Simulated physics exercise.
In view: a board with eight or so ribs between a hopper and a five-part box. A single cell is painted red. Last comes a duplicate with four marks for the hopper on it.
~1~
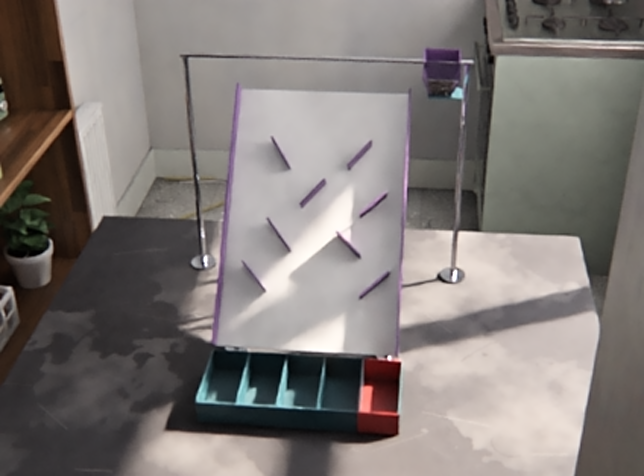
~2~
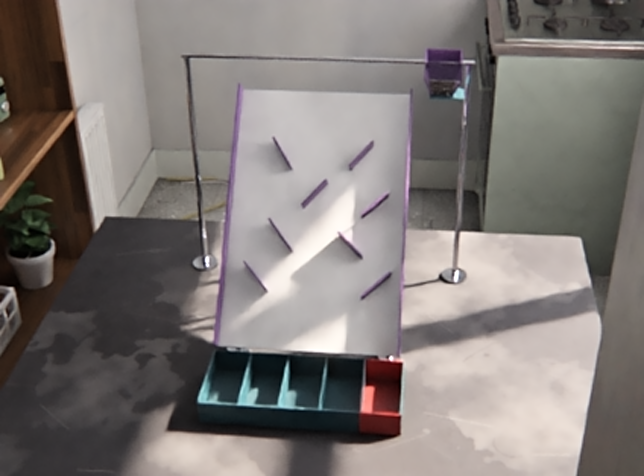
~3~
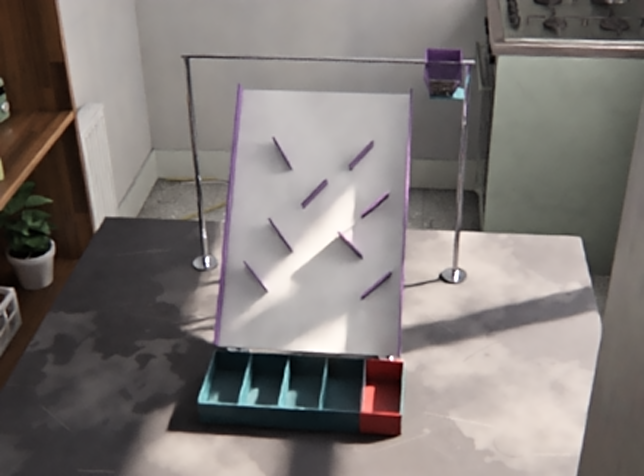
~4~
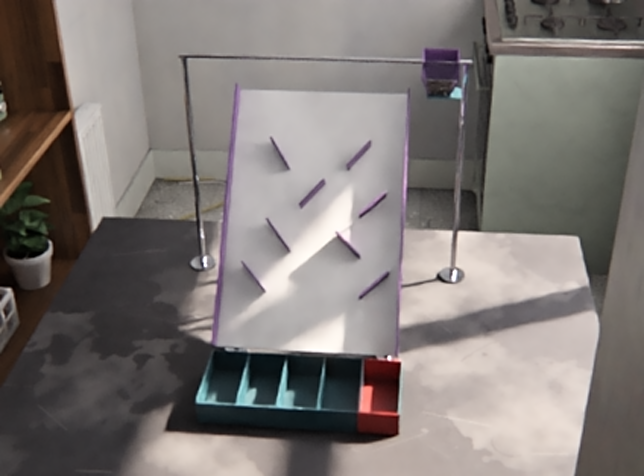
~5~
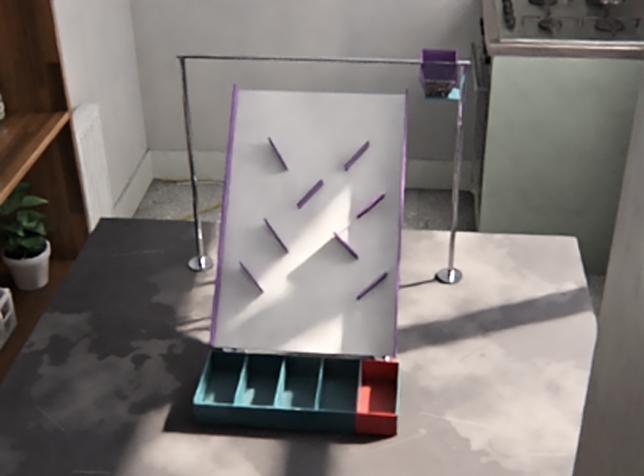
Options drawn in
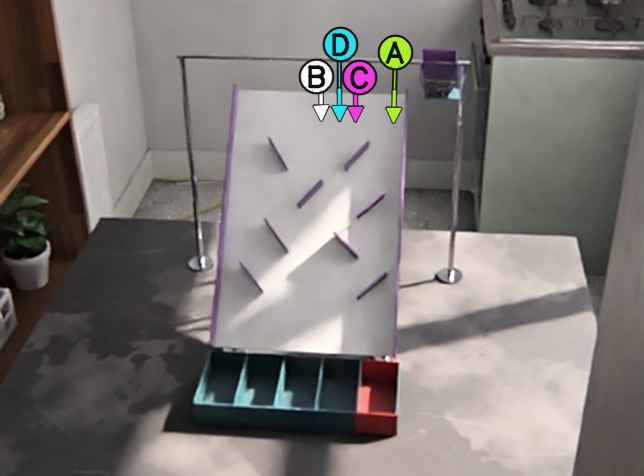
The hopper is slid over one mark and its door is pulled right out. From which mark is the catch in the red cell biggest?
A.
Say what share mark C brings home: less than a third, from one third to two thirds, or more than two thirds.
It is less than a third.
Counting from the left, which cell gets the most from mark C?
It is the third one.
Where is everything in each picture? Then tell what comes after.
Hopper at (441, 85), chocolate balls, door shut, in the first frame.
Ribs (273, 137) to (290, 166), (349, 166) to (373, 141), (301, 205) to (326, 179), in the second frame.
Ribs (361, 214) to (388, 192), (269, 218) to (291, 249), (338, 231) to (362, 255), in the third frame.
Ribs (241, 261) to (264, 290), (359, 296) to (388, 271), in the fourth frame.
Red cell at (376, 422), number 5 of 5 from the left, in the fifth frame.
On the marked copy, mark A meets the board at (393, 117); mark B meets the board at (321, 115); mark C meets the board at (355, 116); mark D meets the board at (339, 115).
With A, about a quarter in the red cell, about two thirds in other cells, a small part outside the box.
With B, a small part in the red cell, most in other cells, a small part outside the box.
With C, a stray few in the red cell, most in other cells, a small part outside the box.
With D, a stray few in the red cell, most in other cells, a small part outside the box.
